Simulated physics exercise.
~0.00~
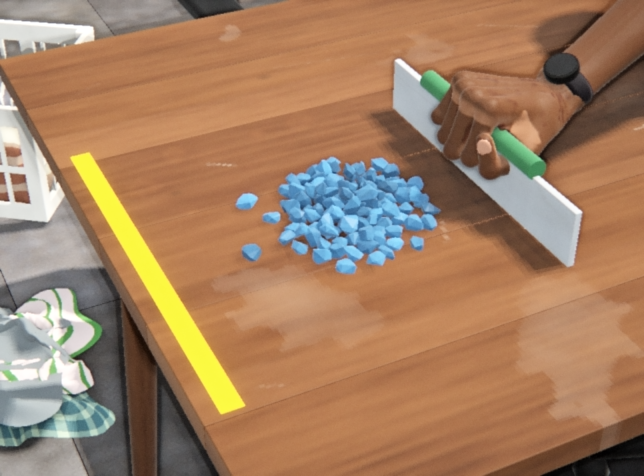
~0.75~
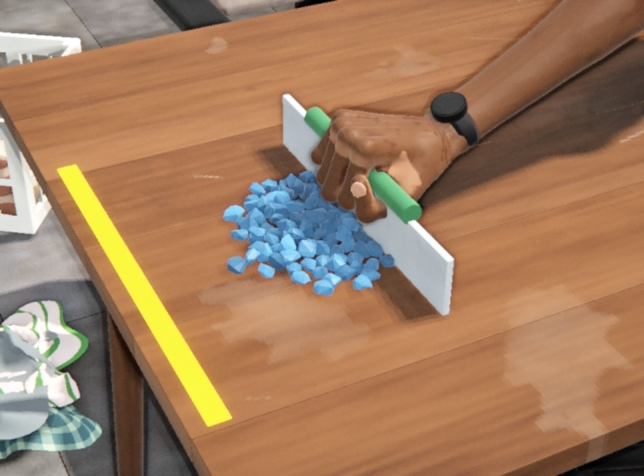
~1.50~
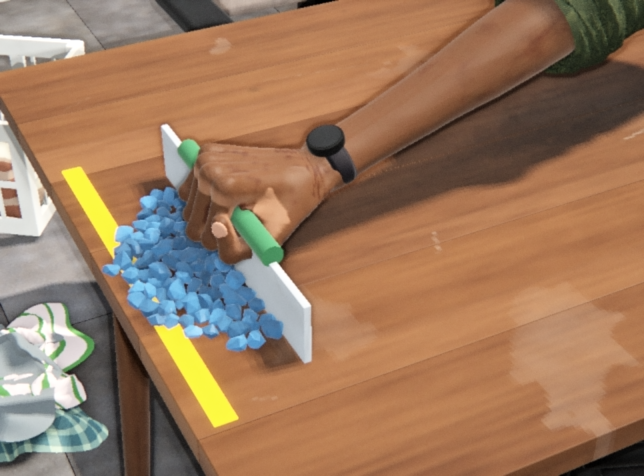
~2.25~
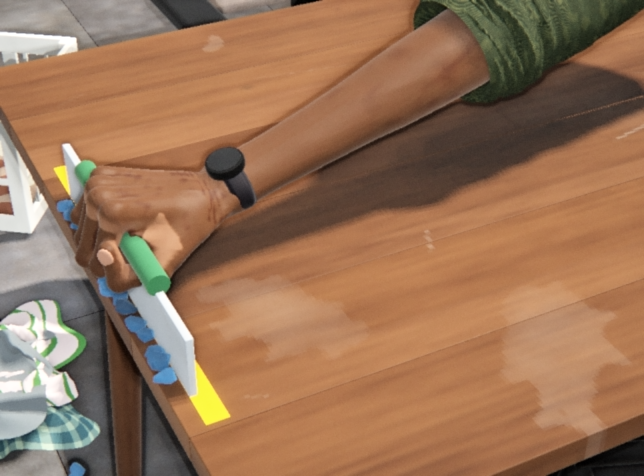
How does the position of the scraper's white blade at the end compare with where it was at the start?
At the start the blade stands to the right of the blue heap, well away from the yellow tape. By the end it is much further left and a little lower in view, at the tape by the table's edge.
